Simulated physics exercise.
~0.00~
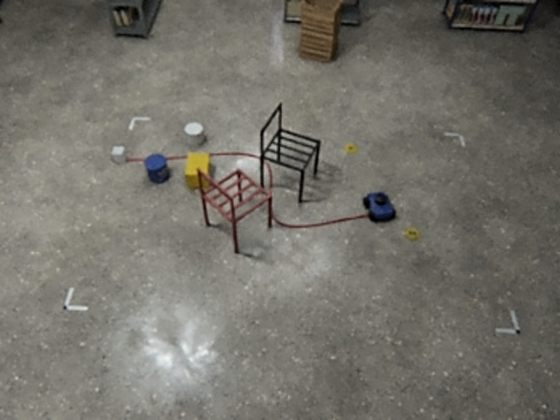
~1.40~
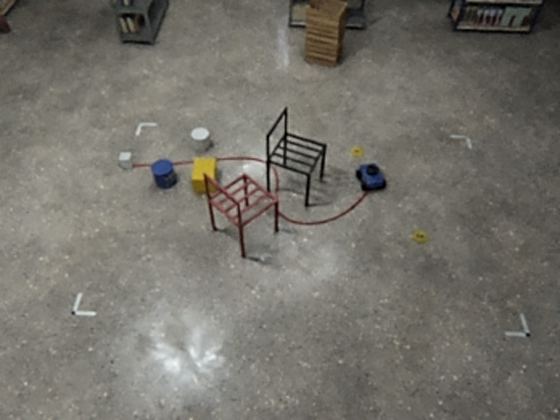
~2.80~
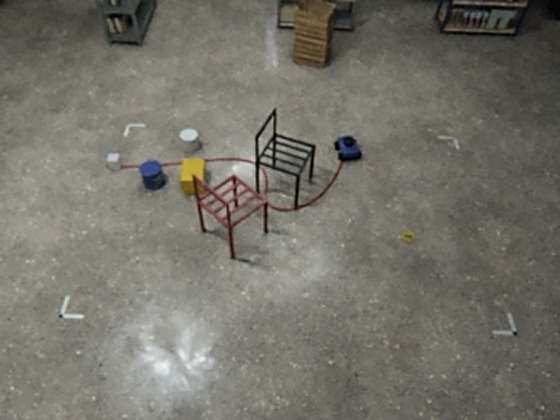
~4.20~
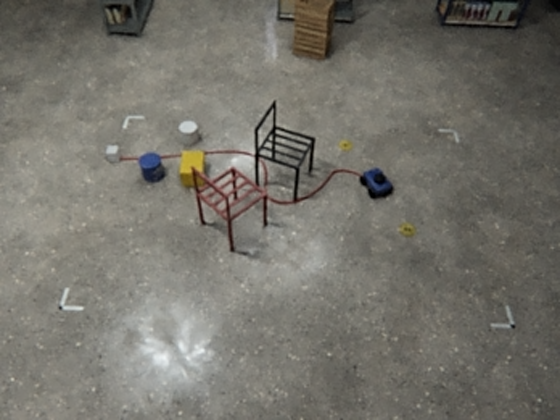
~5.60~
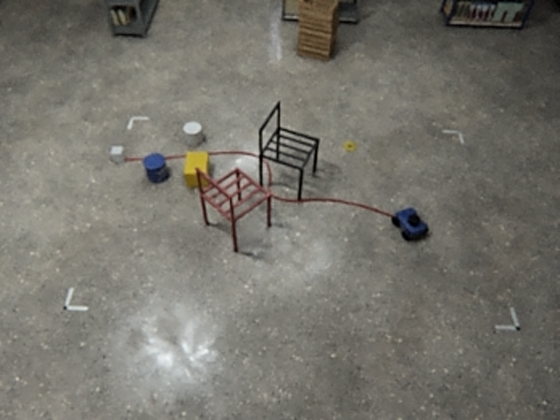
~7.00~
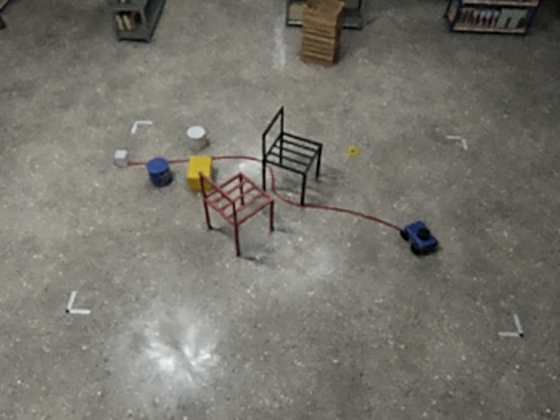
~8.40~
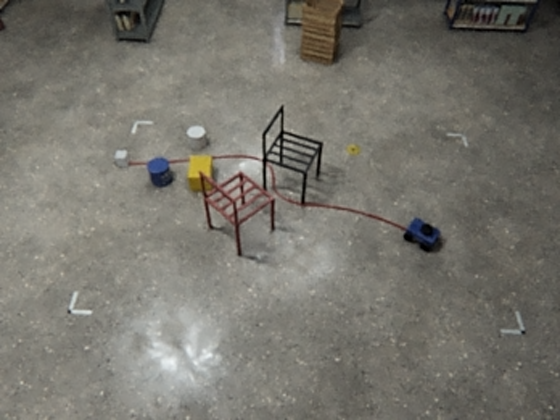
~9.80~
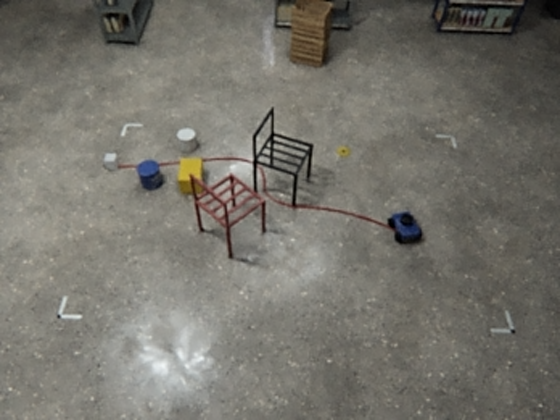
A small blue cart trailing a thin red lead stands right of centre on a grey, speckled shop floor, seen from high above in a slightly swaying view. The lead runs left past a black chair and a red chair, a yellow carton, a blue bucket and a white bucket, to a small pale block at far left. The cart moves up and a little left, past the black chair. It then turns back down and right, drawing the lead straighter. Finally it stops at lower right, the lead still attached and the chairs, carton and buckets unmoved.
